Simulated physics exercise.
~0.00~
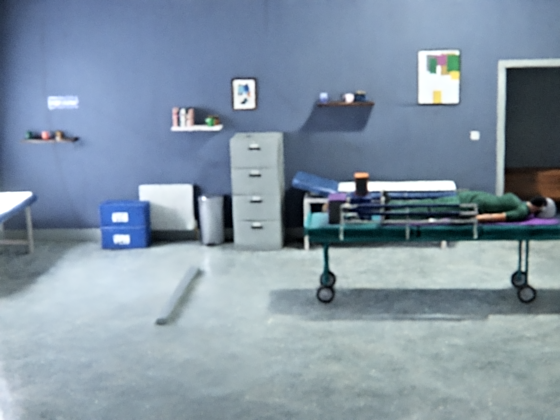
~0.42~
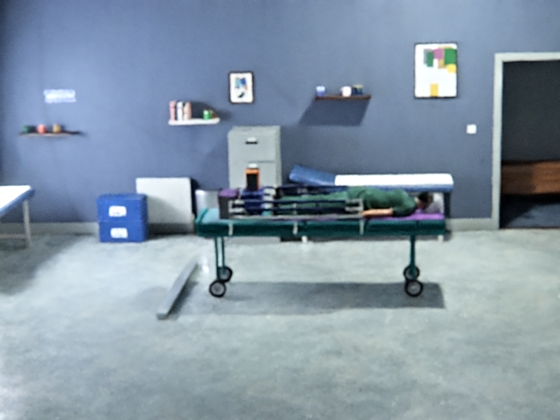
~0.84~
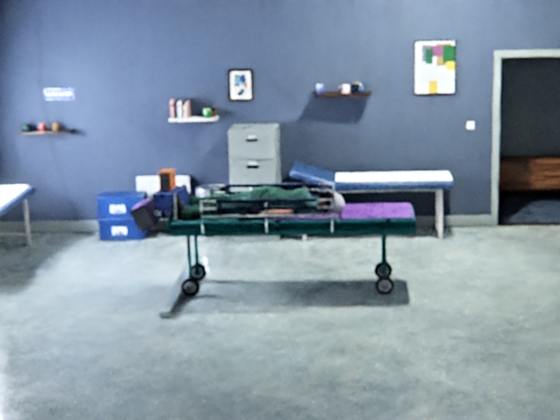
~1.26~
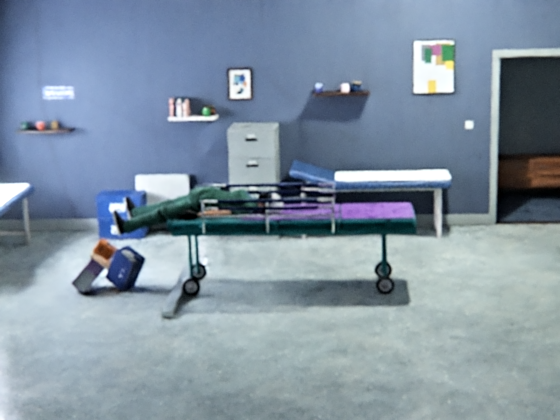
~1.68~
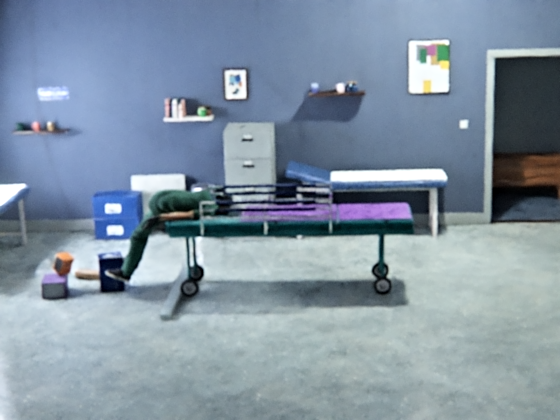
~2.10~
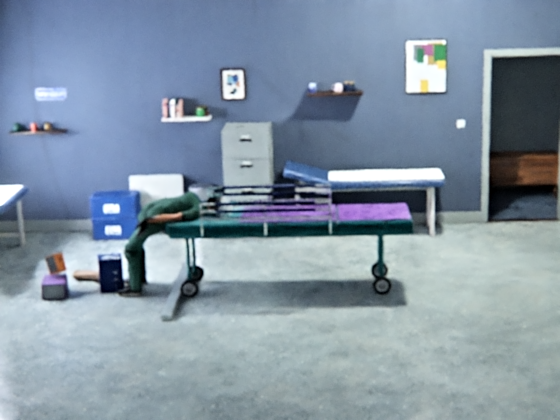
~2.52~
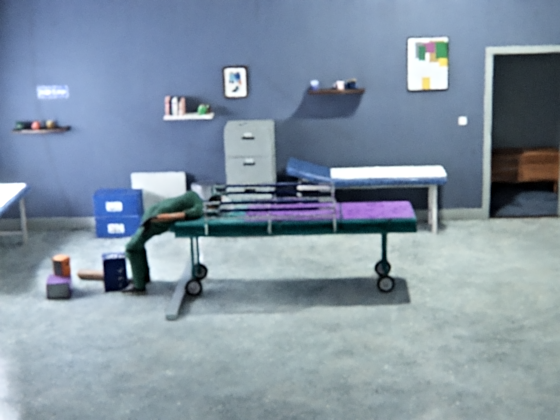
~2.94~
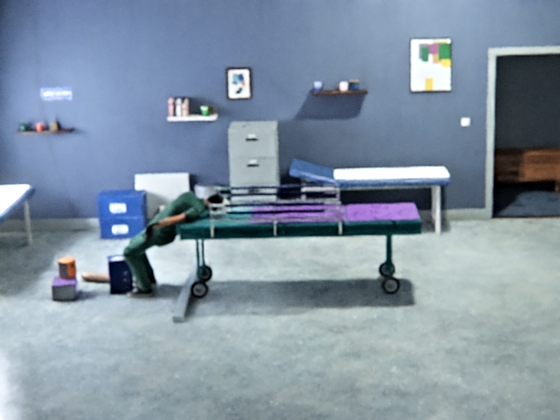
A figure in green lies feet first on a wheeled trolley with a dark green frame and a purple sheet, rolling leftward across a grey-floored, blue-walled room seen from the side. Filing cabinets, blue boxes, shelves and another bed stand behind. The trolley stops at a low grey sill, while the person and the items by the feet keep sliding left. An orange object, a purple box, a brown bottle and a blue bag tumble off the end onto the floor. The person's legs follow, and the figure ends bent over the trolley's end, feet down beside the fallen things.
